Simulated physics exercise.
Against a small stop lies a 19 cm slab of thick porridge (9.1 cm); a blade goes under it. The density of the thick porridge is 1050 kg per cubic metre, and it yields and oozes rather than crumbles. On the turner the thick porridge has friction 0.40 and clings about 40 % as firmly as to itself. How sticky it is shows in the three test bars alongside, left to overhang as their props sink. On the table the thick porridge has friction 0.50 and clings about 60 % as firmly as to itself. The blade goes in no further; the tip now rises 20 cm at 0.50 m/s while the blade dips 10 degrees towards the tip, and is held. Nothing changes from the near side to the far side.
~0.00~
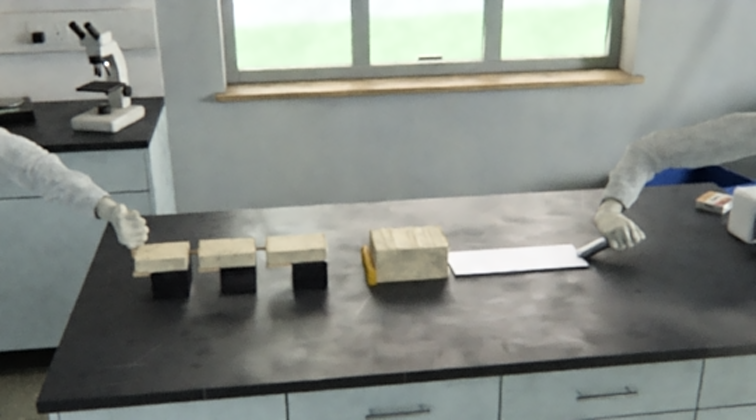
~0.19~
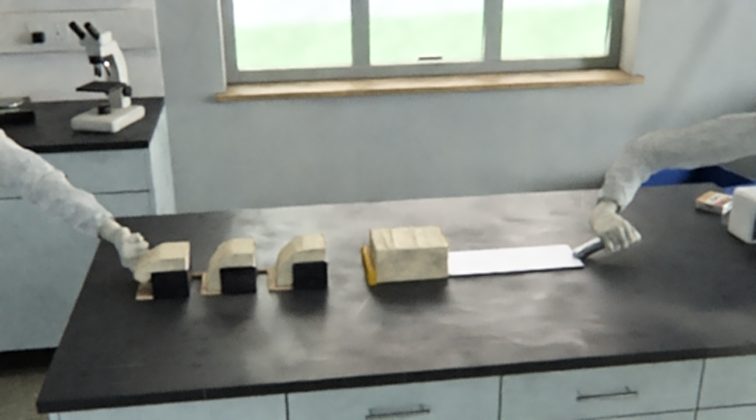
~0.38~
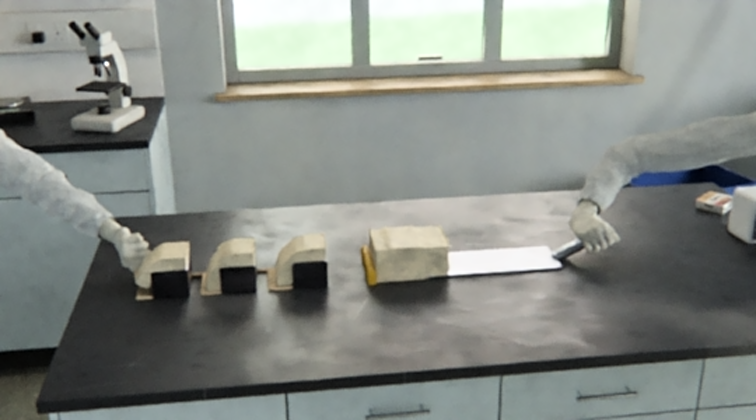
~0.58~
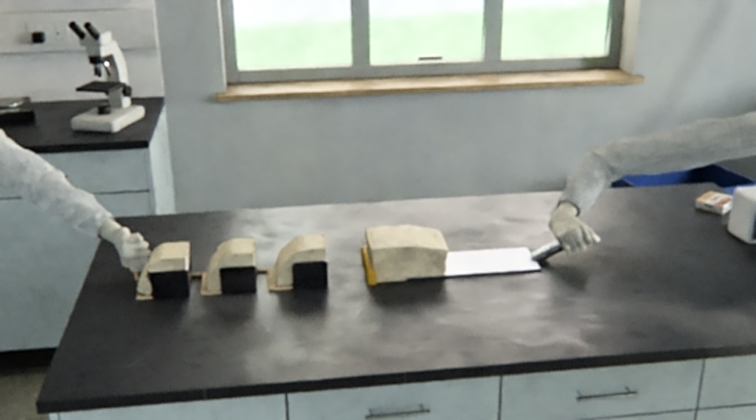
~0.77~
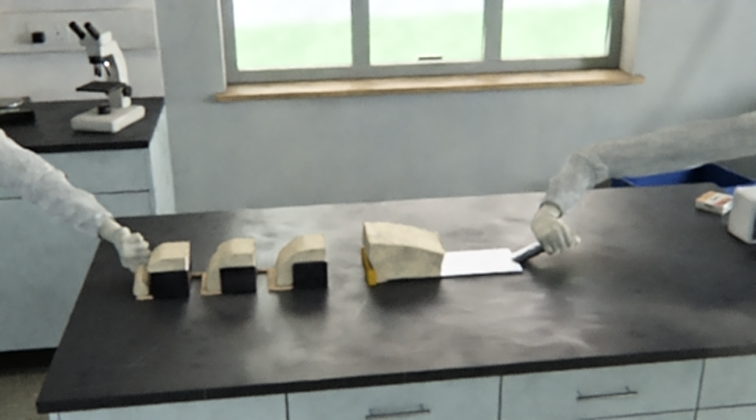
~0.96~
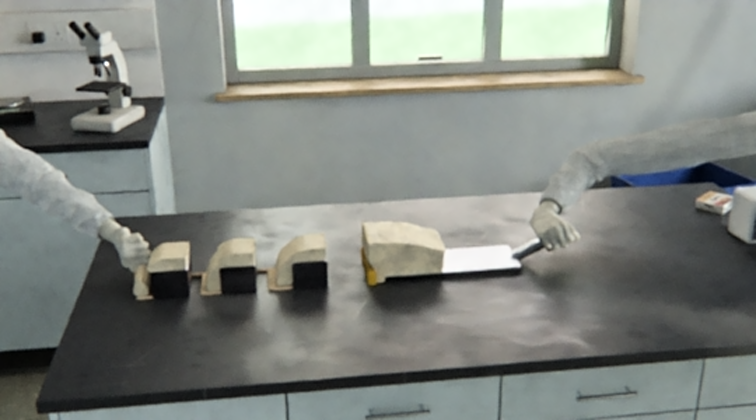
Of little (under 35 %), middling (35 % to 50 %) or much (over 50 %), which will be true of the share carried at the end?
Expect much, that is over 50 %.
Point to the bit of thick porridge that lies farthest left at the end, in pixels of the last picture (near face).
Around (346, 280).
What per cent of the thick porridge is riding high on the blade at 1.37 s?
About 65 %.
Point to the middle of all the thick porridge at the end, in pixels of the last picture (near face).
At about (394, 218).
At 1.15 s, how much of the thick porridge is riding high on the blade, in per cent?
Some 45 per cent.
After 1.15 s, the tip is 9.9 cm up.
After 1.37 s, the tip is 20 cm up and 66 % is riding high on the blade.
After 1.60 s, the tip is 20 cm up and 66 % is riding high on the blade.
After 1.82 s, the tip is 20 cm up and 66 % is riding high on the blade.
After 2.40 s, at the end, the tip is 20 cm up and 66 % is riding high on the blade.
